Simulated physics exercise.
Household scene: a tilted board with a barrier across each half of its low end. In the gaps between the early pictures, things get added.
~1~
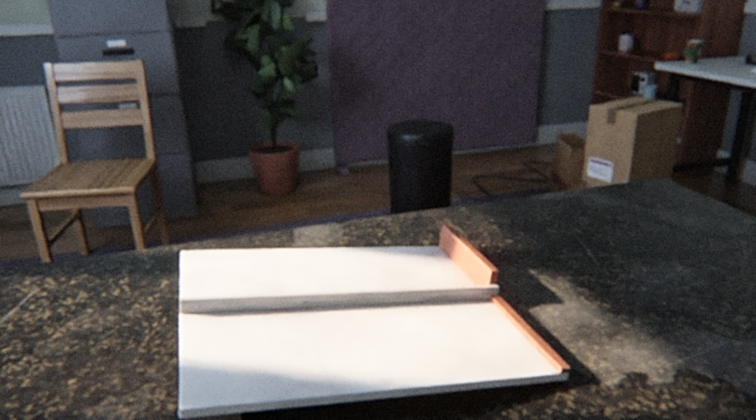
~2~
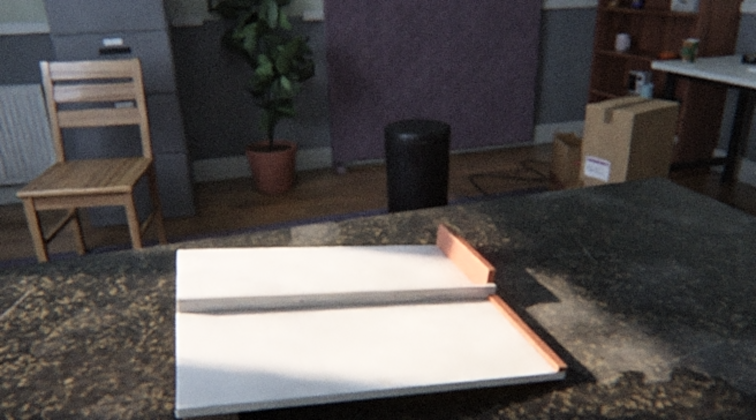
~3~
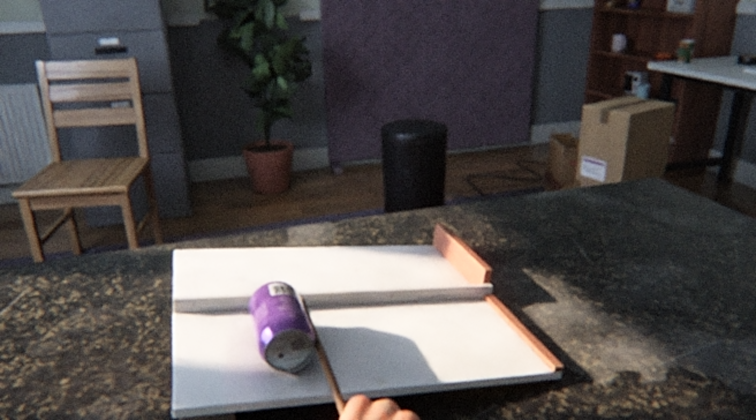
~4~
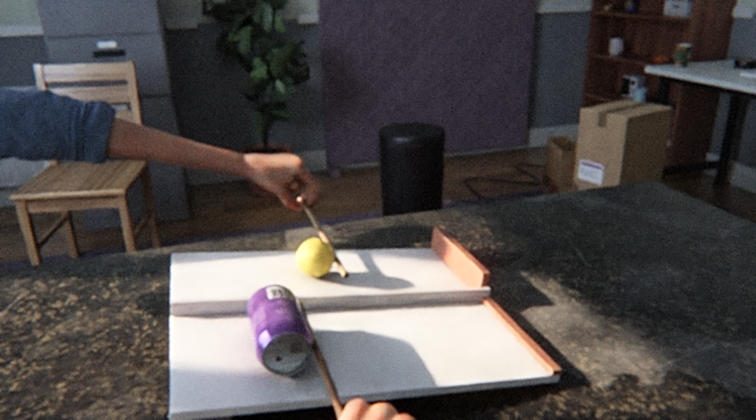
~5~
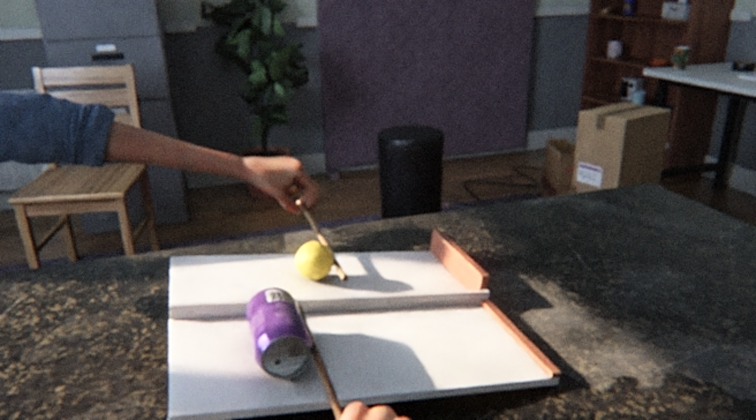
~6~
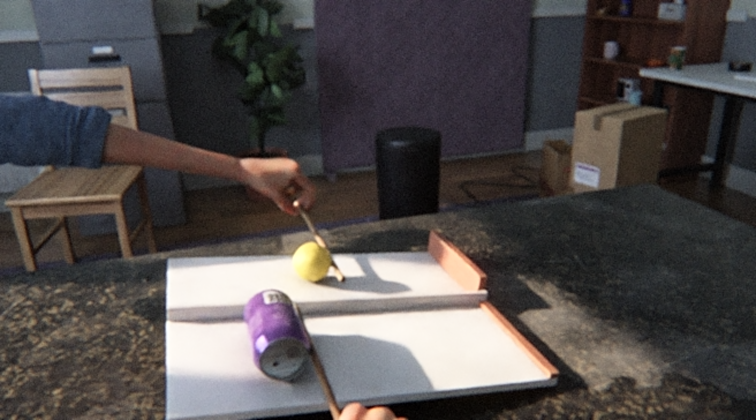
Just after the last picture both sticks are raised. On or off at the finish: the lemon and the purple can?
The lemon stays put and the purple can falls off.
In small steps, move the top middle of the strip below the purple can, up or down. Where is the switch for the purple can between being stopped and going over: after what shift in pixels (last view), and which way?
Raise it by 8 pixels in the picture and it flips.
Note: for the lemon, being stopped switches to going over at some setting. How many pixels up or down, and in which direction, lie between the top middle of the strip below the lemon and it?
Down by around 16 pixels.
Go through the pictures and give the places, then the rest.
The first frame shows board (352, 294).
The second frame shows board (349, 293).
The third frame shows board (346, 293).
The fourth frame shows held back by the sticks; purple can (279, 327); board (344, 297).
The fifth frame shows held back by the sticks; lemon (315, 260); board (343, 300).
The sixth frame shows held back by the sticks; lemon (312, 262); purple can (276, 332); board (341, 301).
Then, 0.58 s on from there, lemon rolling on the board near (392, 261); purple can rolling on the board near (374, 326).
Then, 1.08 s on from there, lemon resting against the strip near (436, 259); purple can off the board near (565, 318).
In the end, the lemon is held by the strip, near (436, 259); the purple can goes over the end.
